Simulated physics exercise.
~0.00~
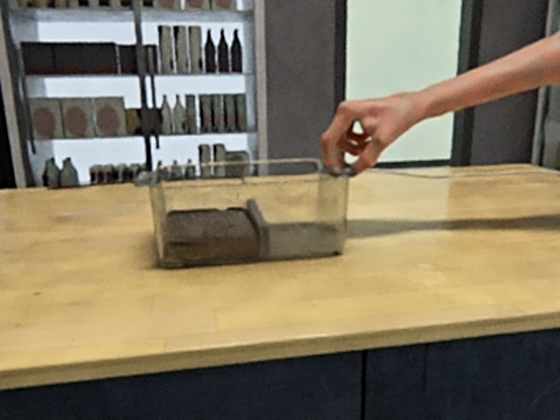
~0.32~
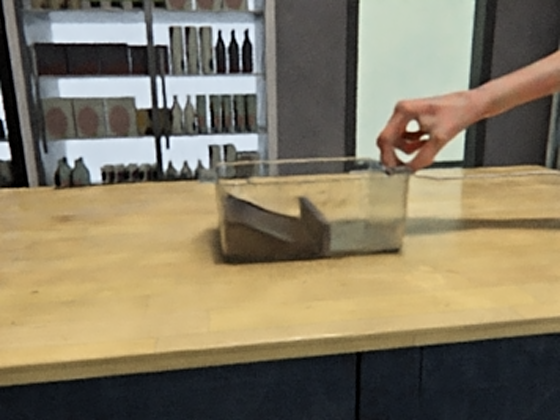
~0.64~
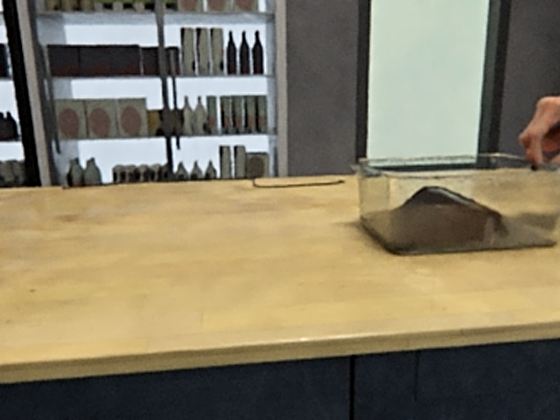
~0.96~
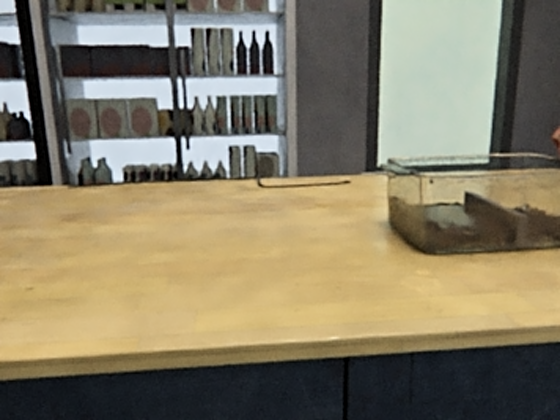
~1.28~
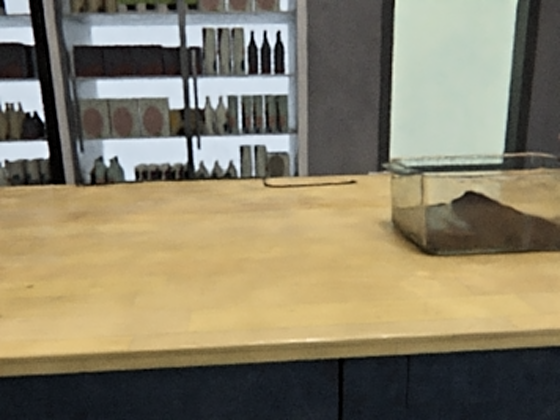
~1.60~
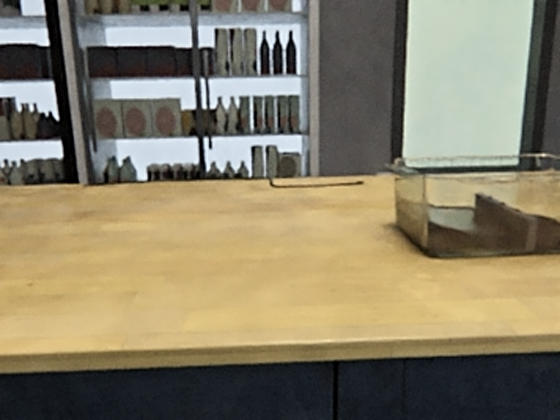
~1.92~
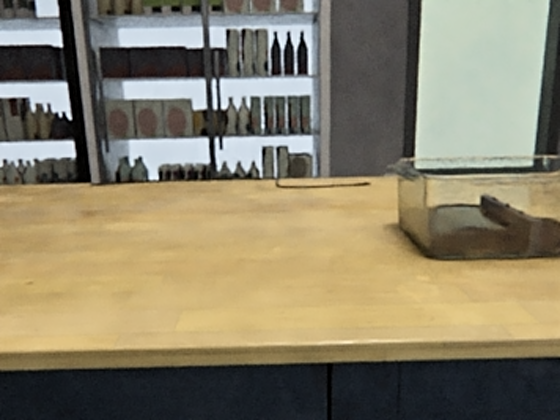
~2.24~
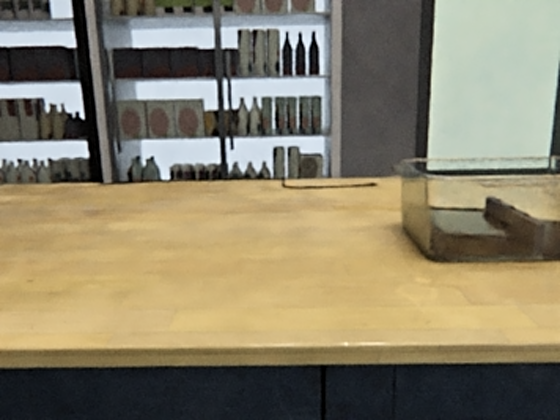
On a wooden counter before bottle shelves, a hand pulling a divided clear tub rightward, dark liquid sloshing over the divider, then settling.
